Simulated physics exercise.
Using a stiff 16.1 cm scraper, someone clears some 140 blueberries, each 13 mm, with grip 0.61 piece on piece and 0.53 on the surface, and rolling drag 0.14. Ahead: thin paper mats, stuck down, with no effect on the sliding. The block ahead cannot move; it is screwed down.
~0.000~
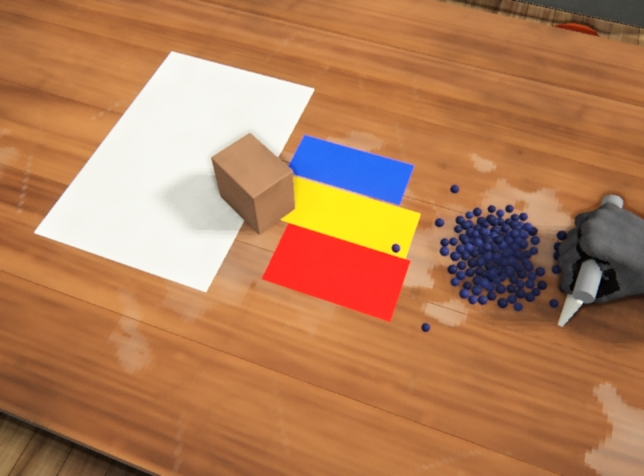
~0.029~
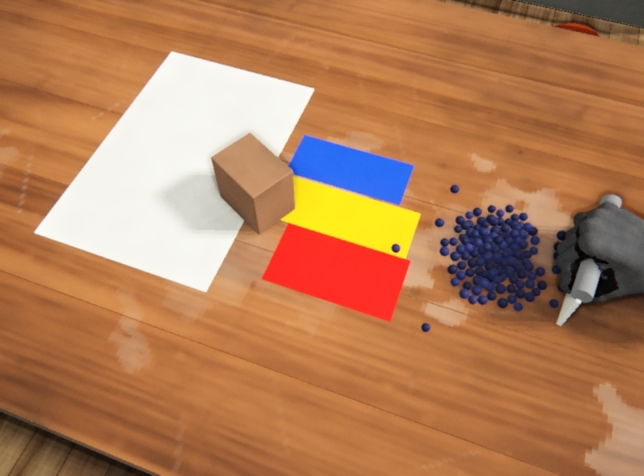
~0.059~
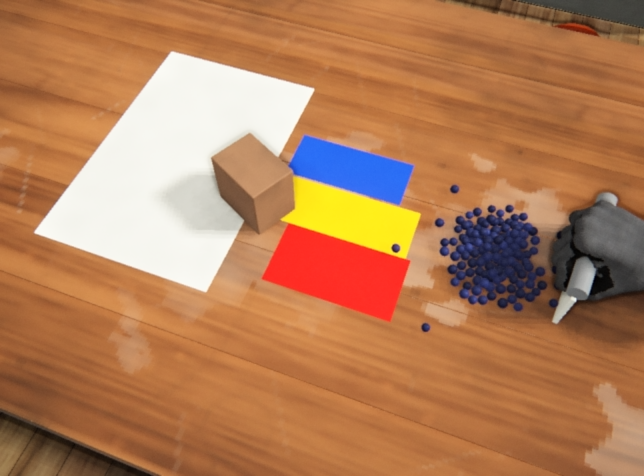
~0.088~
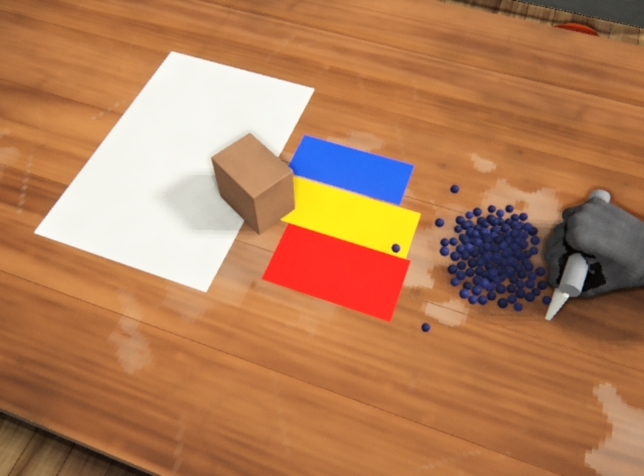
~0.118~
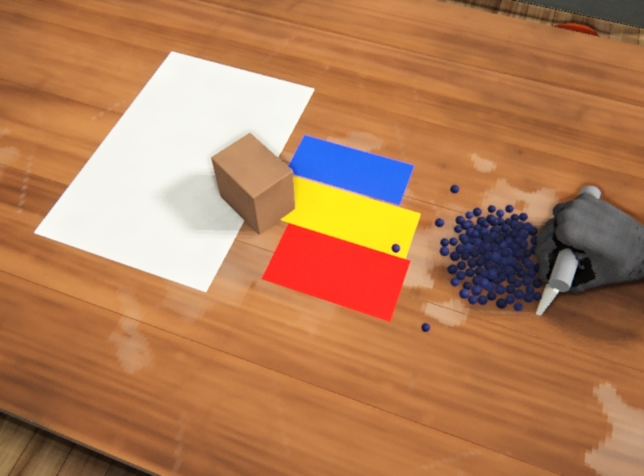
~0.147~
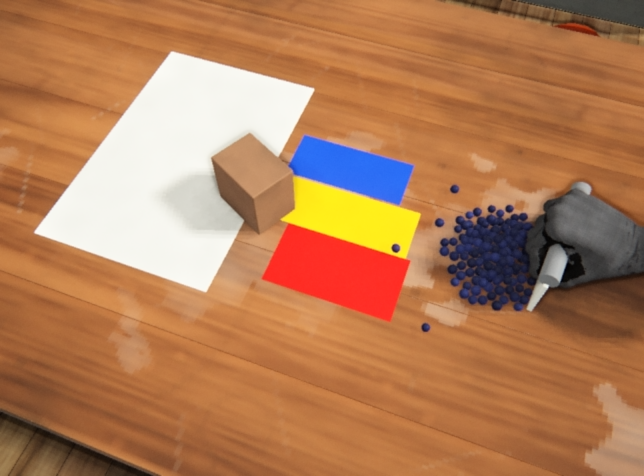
In the video, a dark gloved hand holding a scraper moves slightly left across a wooden table, nudging the right edge of a pile of small dark blue balls, while the brown block and the white, blue, yellow and red mats stay still.
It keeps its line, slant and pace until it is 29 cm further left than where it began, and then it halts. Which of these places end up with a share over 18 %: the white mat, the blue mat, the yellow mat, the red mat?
White mat: Low; blue mat: High; yellow mat: High; red mat: Low.
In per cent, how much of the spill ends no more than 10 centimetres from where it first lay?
Roughly 20 %.
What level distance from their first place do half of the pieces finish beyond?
Around 24 centimetres.
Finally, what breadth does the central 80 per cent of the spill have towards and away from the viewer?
It spans some 20 centimetres.
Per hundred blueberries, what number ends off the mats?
Around 35 in a hundred.
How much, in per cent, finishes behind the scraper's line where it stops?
Around 25 in a hundred.
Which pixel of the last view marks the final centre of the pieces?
The centre ends up near (356, 193) in the last picture.
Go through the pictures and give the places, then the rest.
Scraper from (576, 305) to (606, 211); moved 0.0 cm; 0 pieces shifted; middle of the spill at (496, 250); red mat at (337, 270); yellow mat at (338, 213); blue mat at (350, 169); white mat at (186, 155); block at (251, 164), in the first frame.
Scraper from (575, 304) to (605, 210); moved 0.2 cm; 0 pieces shifted; middle of the spill at (496, 250), in the second frame.
Scraper from (570, 302) to (600, 209); moved 0.7 cm; 1 pieces shifted; middle of the spill at (496, 250), in the third frame.
Scraper from (563, 299) to (594, 206); moved 1.6 cm; 2 pieces shifted; middle of the spill at (496, 250), in the fourth frame.
Scraper from (553, 294) to (584, 202); moved 2.9 cm; 10 pieces shifted; middle of the spill at (495, 250), in the fifth frame.
Scraper from (543, 289) to (575, 198); moved 4.1 cm; 27 pieces shifted; middle of the spill at (495, 250); red mat at (337, 270); yellow mat at (338, 213); blue mat at (350, 169); white mat at (186, 155); block at (251, 164). Its speed is about 0.42 m/s, heading 10 degrees away from the viewer, in the sixth frame.
Then, at 0.44 s, scraper 17 cm from its start, spill 19 cm wide; yellow mat 15 %, off the mats 85 %.
After 0.73 s, scraper 28 cm from its start, spill 23 cm wide; red mat 5 %, yellow mat 30 %, blue mat 35 %, off the mats 30 %.
After 0.99 s, scraper 29 cm from its start, spill 24 cm wide; red mat 5 %, yellow mat 25 %, blue mat 35 %, off the mats 35 %.
At rest (1.2 s), red mat 5 %, yellow mat 25 %, blue mat 35 %, white mat 0 %, off the mats 35 %.
